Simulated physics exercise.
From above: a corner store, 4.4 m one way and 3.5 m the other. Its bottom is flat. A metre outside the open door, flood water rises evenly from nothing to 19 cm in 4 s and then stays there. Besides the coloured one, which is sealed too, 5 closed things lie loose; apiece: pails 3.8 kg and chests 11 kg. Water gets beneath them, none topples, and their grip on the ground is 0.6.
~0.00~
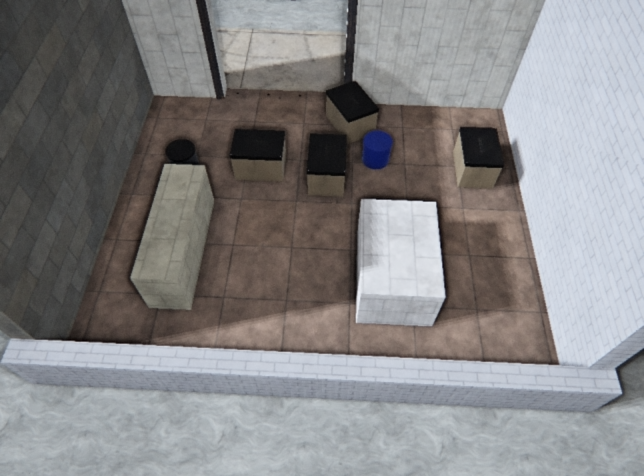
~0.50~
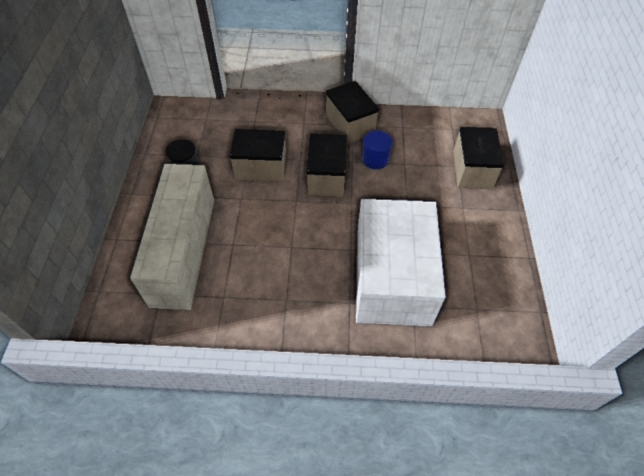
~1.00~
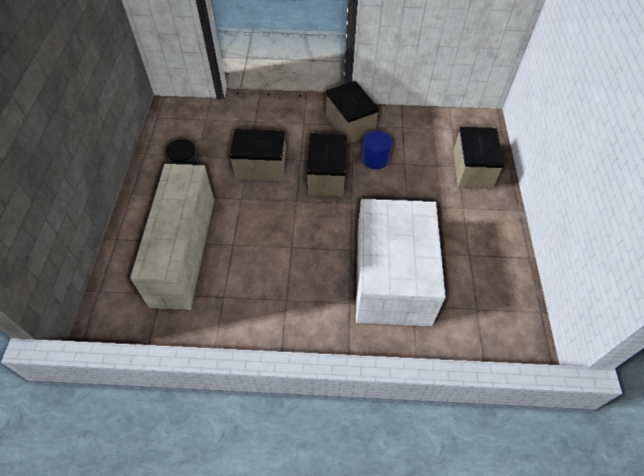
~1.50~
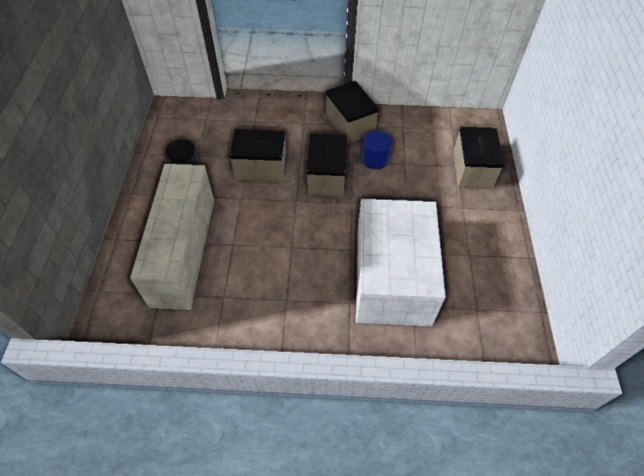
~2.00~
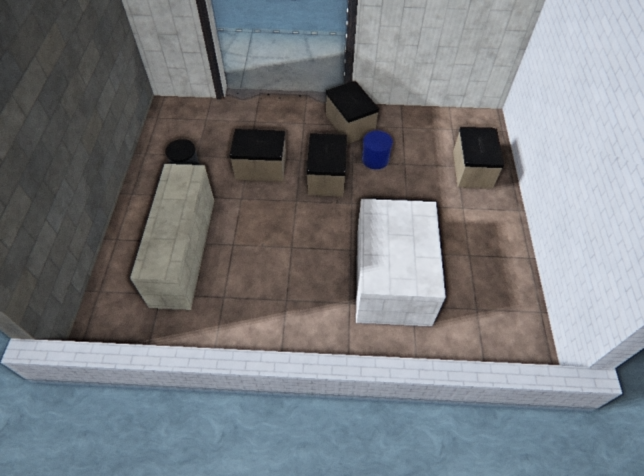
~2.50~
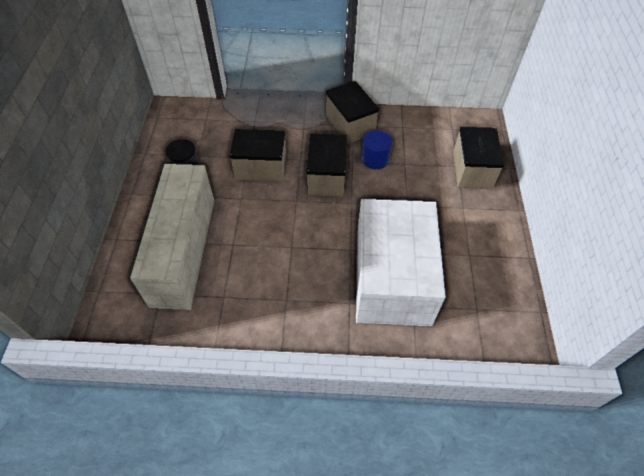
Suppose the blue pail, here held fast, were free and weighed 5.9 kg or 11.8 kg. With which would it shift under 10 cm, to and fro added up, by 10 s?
I expect that the lower weight is enough.
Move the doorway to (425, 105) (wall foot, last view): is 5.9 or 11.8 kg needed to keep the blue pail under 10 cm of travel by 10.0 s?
Then only the higher weight holds it.
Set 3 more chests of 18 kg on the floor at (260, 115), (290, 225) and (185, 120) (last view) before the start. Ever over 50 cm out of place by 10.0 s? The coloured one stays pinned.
In that order: More, past it, less.
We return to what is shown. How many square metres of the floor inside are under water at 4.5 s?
Roughly 5.0 m2.
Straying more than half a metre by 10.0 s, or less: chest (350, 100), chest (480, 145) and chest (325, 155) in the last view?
In turn: Short of it, short of it, over.
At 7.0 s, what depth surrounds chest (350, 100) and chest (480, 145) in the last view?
Roughly 3 and 1 cm.
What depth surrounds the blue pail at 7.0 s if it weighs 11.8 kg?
About 3 cm.
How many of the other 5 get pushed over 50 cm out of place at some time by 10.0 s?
3 of them.
After 3.5 s the blue pail would be 0 cm from its start with 5.9 kg and 0 cm from its start with 11.8 kg; 0 cm of water round it then.
After 4.5 s the blue pail would be 0 cm from its start with 5.9 kg and 0 cm from its start with 11.8 kg; 3 cm of water round it then.
After 7.0 s the blue pail would be 0 cm from its start with 5.9 kg and 0 cm from its start with 11.8 kg; 3 cm of water round it then.
After 10.0 s the blue pail would be 0 cm from its start with 5.9 kg and 0 cm from its start with 11.8 kg; 4 cm of water round it then.
